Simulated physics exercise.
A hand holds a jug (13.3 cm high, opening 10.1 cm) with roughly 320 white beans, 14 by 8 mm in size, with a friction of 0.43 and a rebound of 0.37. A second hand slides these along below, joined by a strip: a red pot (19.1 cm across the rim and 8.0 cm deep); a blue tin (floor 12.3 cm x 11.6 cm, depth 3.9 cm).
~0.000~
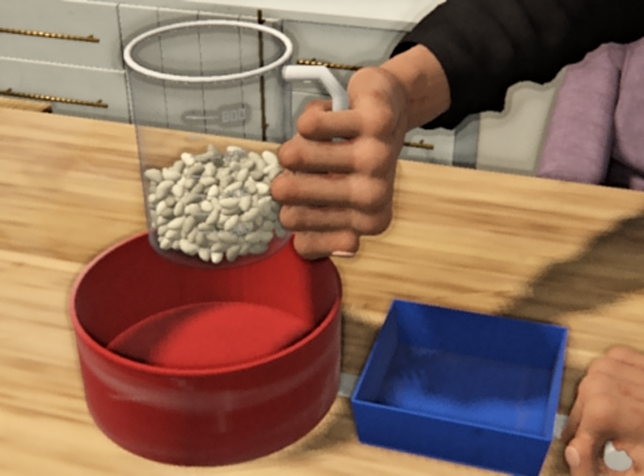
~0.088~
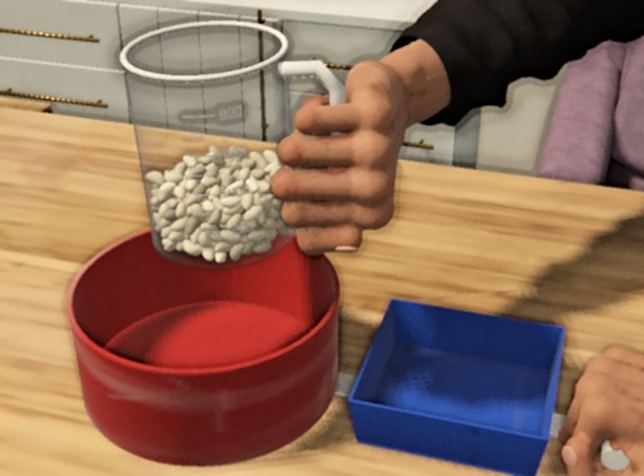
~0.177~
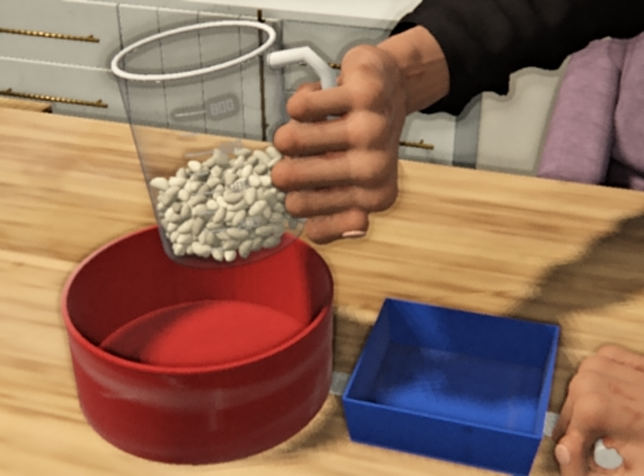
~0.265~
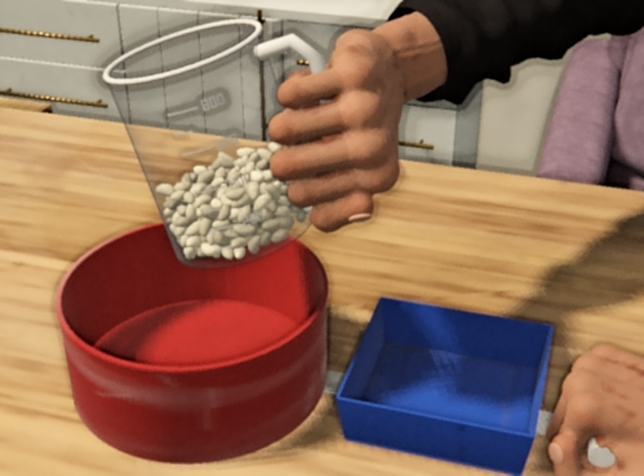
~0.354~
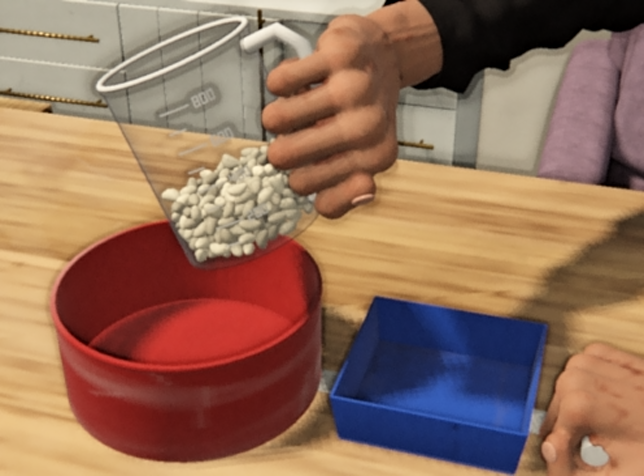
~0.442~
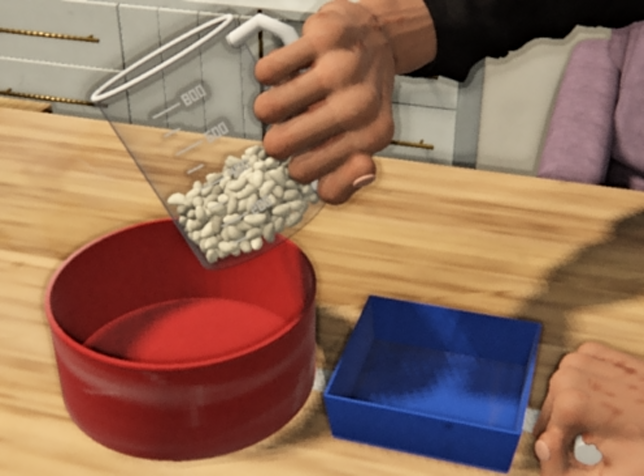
Above a wooden table, a hand steadily tilts a clear jug of white beans left.
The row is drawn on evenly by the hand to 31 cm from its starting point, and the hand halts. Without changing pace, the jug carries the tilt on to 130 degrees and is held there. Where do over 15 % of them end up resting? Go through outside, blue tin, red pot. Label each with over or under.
Labels - outside: Under; blue tin: Under; red pot: Over.
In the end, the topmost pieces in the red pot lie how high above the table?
Roughly 3.0 centimetres.
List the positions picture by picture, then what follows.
Jug at (213, 112); tilt 0 degrees; dishes slid 0.0 cm; lip at (136, 42); top of the load at (271, 160); red pot at (207, 287); blue tin at (465, 363), in the first frame.
Jug at (212, 110); tilt 3 degrees; dishes slid 0.2 cm; lip at (133, 45); top of the load at (258, 160), in the second frame.
Jug at (206, 105); tilt 9 degrees; dishes slid 0.6 cm; low side left; lip at (124, 54); top of the load at (215, 162), in the third frame.
Jug at (200, 100); tilt 16 degrees; dishes slid 1.1 cm; low side left; lip at (117, 64); top of the load at (255, 159), in the fourth frame.
Jug at (193, 96); tilt 23 degrees; dishes slid 1.5 cm; low side left; lip at (110, 75); top of the load at (282, 154), in the fifth frame.
Jug at (184, 94); tilt 30 degrees; dishes slid 2.0 cm; low side left; lip at (106, 87); top of the load at (273, 150); red pot at (182, 283); blue tin at (438, 358). It turns about 80 degrees a second, in the sixth frame.
After 2.31 s, tilt 130 degrees; red pot 100 %; middle of all pieces on or above the table near (77, 332).
After 3.86 s, tilt 130 degrees; red pot 100 %.
After 5.29 s, tilt 130 degrees; red pot 100 %.
After 6.66 s, tilt 130 degrees; red pot 100 %.
By 6.9 s all is still; outside 0 %, blue tin 0 %, red pot 100 %, jug 0 %.
